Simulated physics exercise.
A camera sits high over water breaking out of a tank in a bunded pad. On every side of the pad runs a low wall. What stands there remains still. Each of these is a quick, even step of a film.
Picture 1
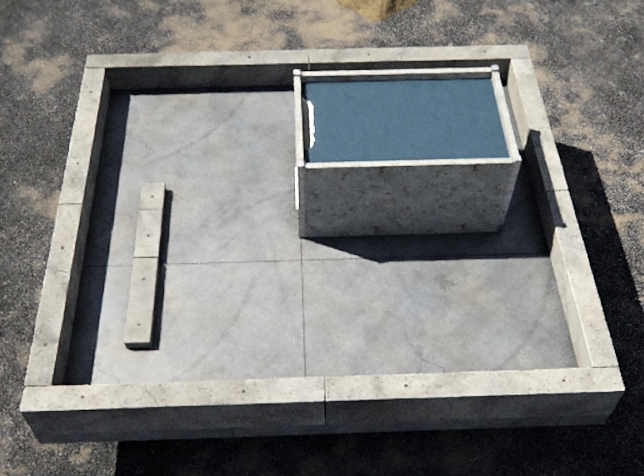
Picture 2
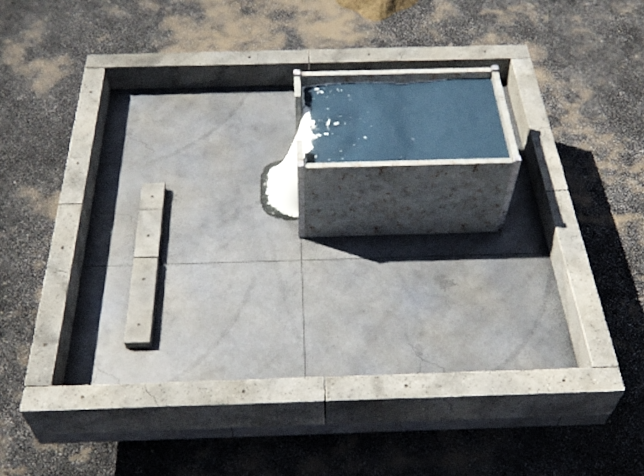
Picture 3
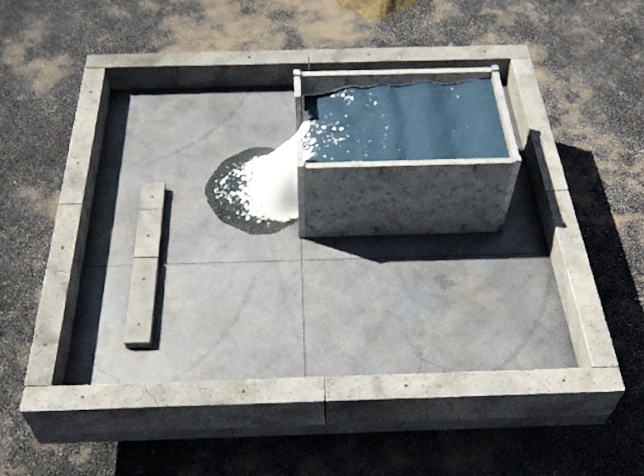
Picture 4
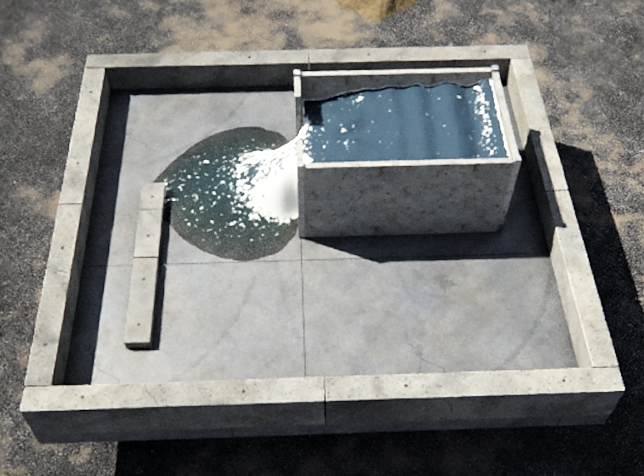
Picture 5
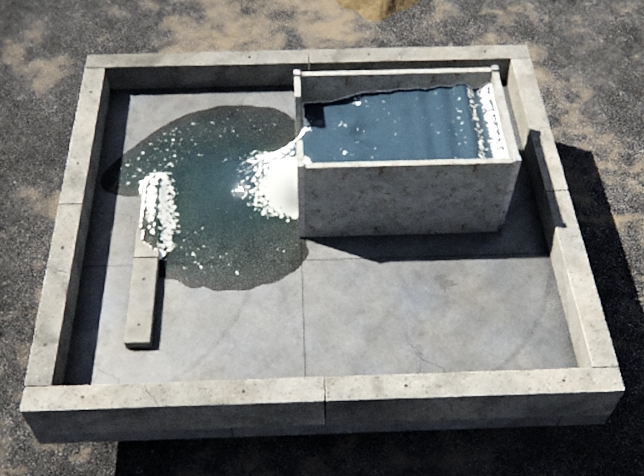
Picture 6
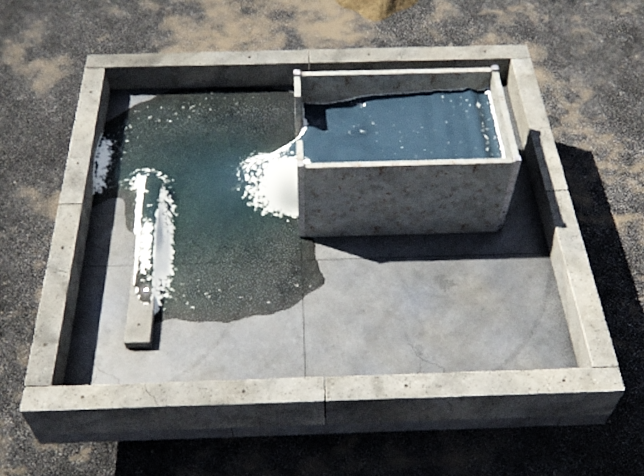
Water pouring from the left side of a raised concrete tank, spreading across a walled pad and washing around a low block.
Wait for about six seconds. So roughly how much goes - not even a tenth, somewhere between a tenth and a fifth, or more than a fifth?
My guess: Not even a tenth.
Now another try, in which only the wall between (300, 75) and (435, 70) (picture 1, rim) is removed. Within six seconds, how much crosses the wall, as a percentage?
Roughly 18 per cent.
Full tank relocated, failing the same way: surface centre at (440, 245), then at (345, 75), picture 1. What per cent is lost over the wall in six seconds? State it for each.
Respectively 4 and 8 per cent.
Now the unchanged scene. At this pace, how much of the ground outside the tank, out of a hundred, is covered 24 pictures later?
I reckon 95 per cent or so.
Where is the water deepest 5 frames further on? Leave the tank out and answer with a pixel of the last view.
My best guess is roughly (111, 100).
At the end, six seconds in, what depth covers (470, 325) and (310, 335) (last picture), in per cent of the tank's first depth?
Close to 10 per cent for the first and close to 6 per cent for the second.
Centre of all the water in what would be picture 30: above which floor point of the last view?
My pick is pixel (294, 215).
A moment on, water covers 35 % of the floor; the low wall has let 0 % over.
Next, water covers 45 % of the floor; the low wall has let 0 % over.
Then, water covers 45 % of the floor; the low wall has let 2 % over.
Later, water covers 75 % of the floor; the low wall has let 2 % over.
In the end, water covers 80 % of the floor; the low wall has let 2 % over.
